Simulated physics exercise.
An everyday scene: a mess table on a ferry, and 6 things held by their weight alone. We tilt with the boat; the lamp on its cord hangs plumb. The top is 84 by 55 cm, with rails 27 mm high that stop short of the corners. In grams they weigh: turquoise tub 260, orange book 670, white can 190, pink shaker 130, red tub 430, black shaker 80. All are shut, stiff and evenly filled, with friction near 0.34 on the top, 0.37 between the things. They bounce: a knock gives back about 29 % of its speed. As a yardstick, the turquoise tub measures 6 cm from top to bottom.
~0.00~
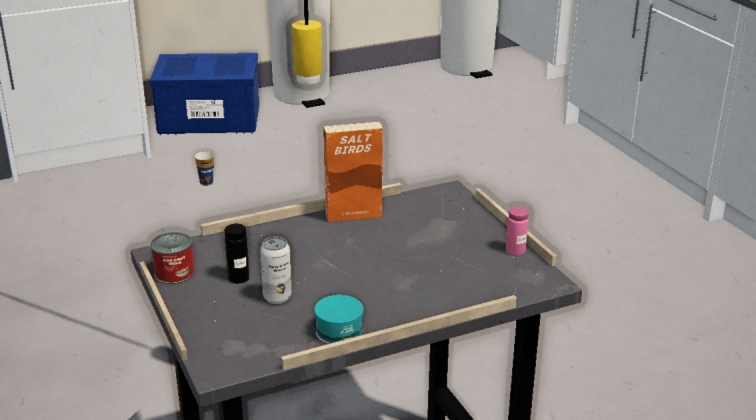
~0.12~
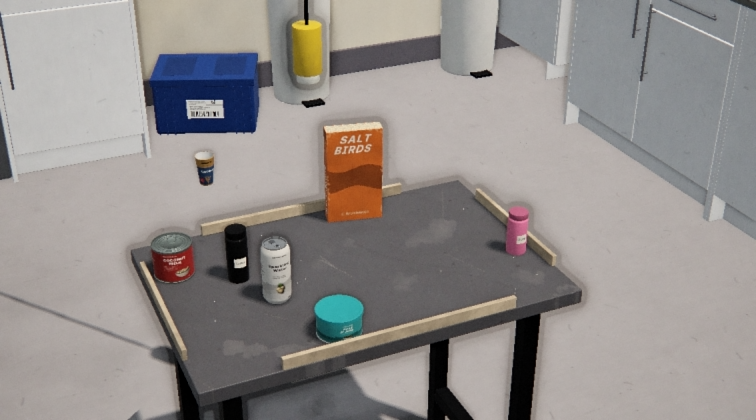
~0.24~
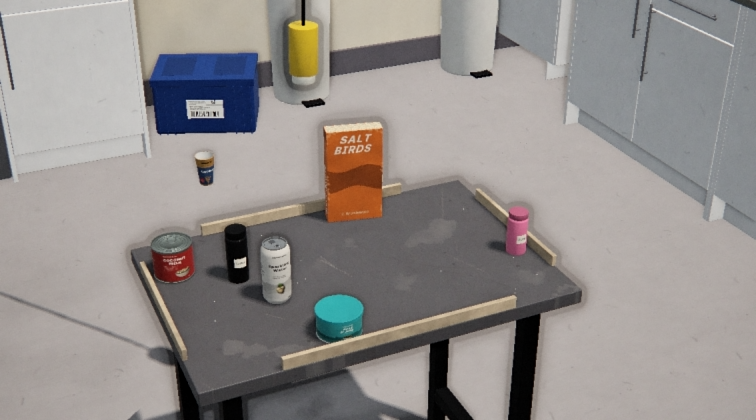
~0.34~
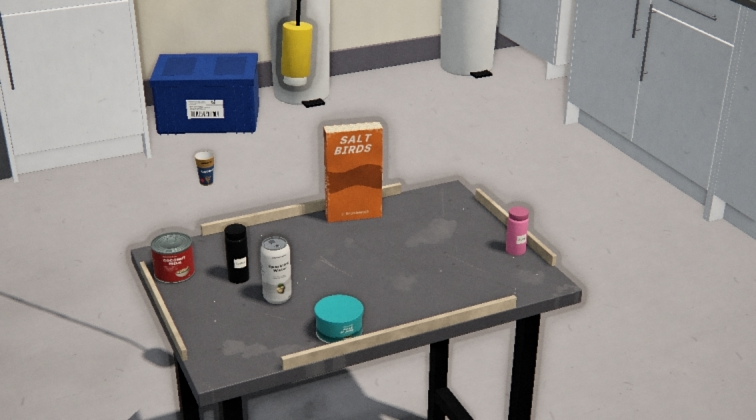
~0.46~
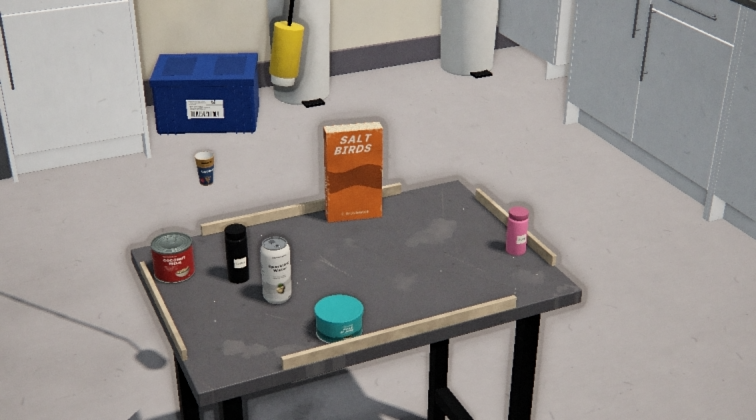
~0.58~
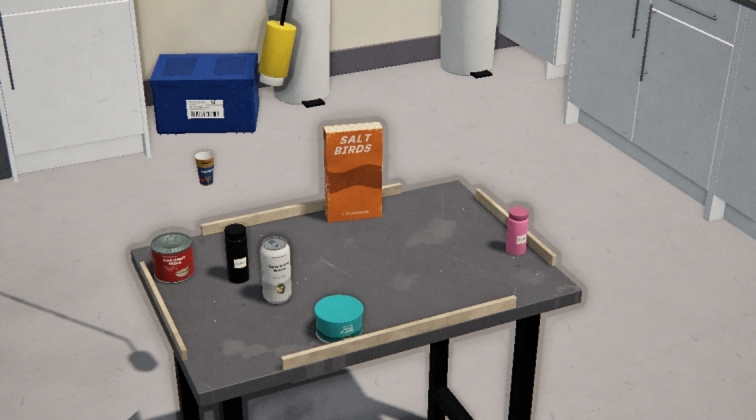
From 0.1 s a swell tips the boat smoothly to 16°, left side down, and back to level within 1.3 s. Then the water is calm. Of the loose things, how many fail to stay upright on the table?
Tipped or gone: Zero.
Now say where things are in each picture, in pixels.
The first frame shows boat level; turquoise tub (339, 320); orange book (353, 173).
The second frame shows boat level; red tub (173, 258); black shaker (237, 254).
The third frame shows boat heeled 2°, left side down; white can (276, 271); pink shaker (517, 231).
The fourth frame shows boat heeled 5°, left side down; red tub (173, 258); black shaker (237, 254).
The fifth frame shows boat heeled 9°, left side down; white can (276, 271); pink shaker (517, 231).
The sixth frame shows boat heeled 13°, left side down; turquoise tub (339, 320); orange book (353, 173).
After 0.98 s, boat heeled 12°, left side down.
After 1.38 s, boat level.
At rest (1.9 s), all 6 in place, give or take 5 cm. Seen from the same camera at the end, turquoise tub near (339, 320), orange book near (353, 173).
